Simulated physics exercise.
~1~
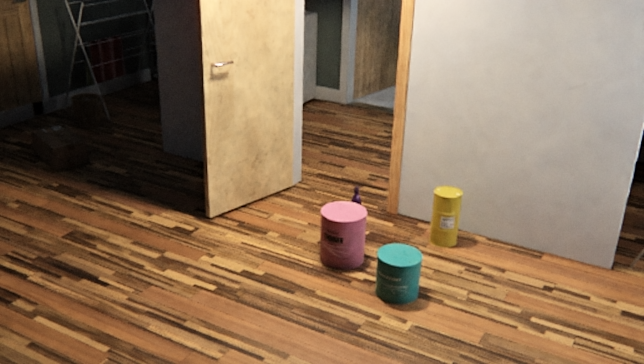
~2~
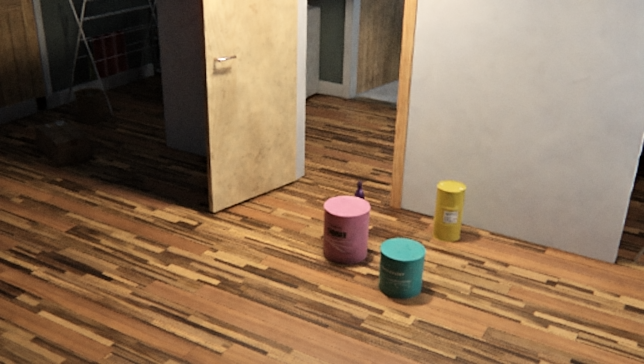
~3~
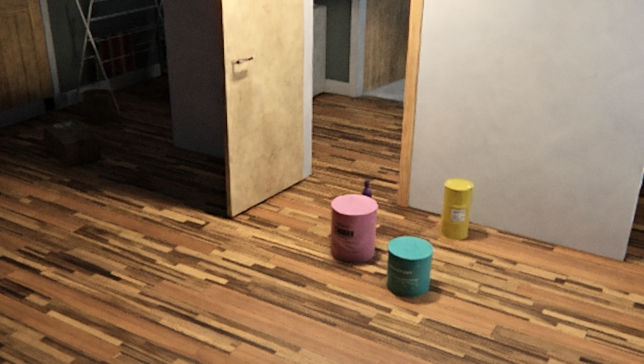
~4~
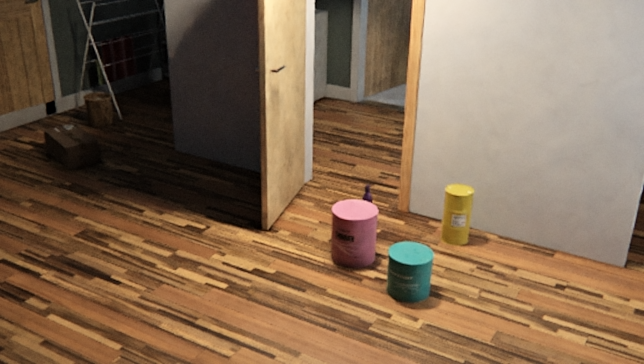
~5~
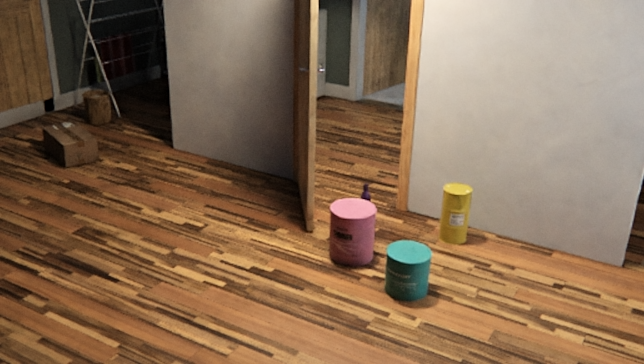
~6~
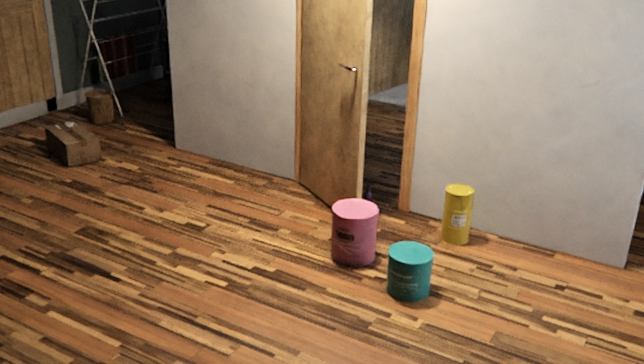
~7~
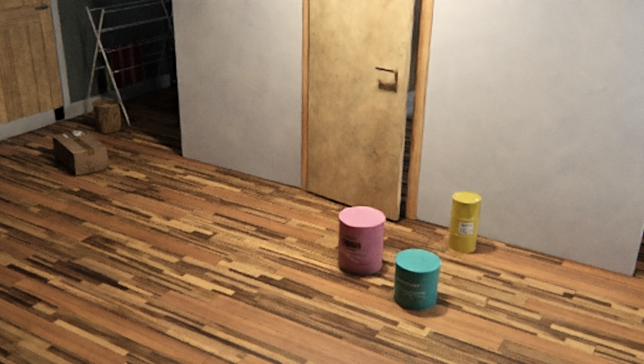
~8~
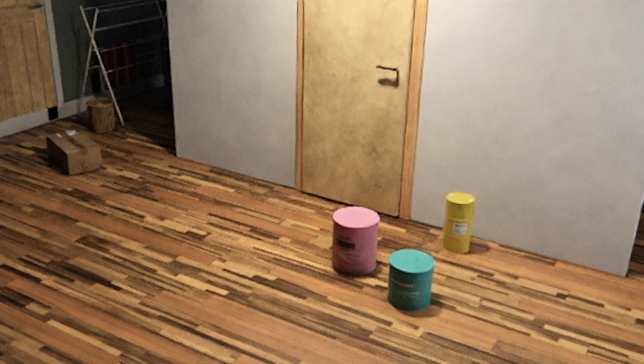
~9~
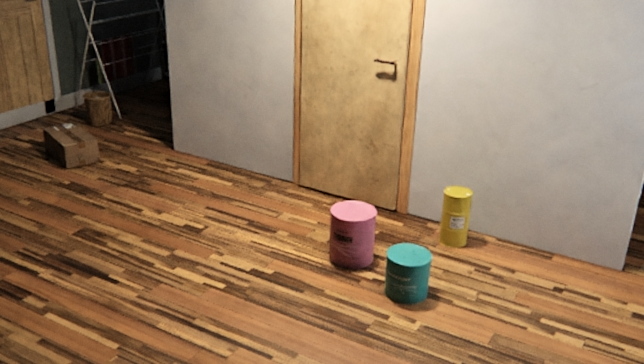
Door swinging shut into its frame behind pink, turquoise and yellow containers, a small purple bottle disappearing from view as it closes.
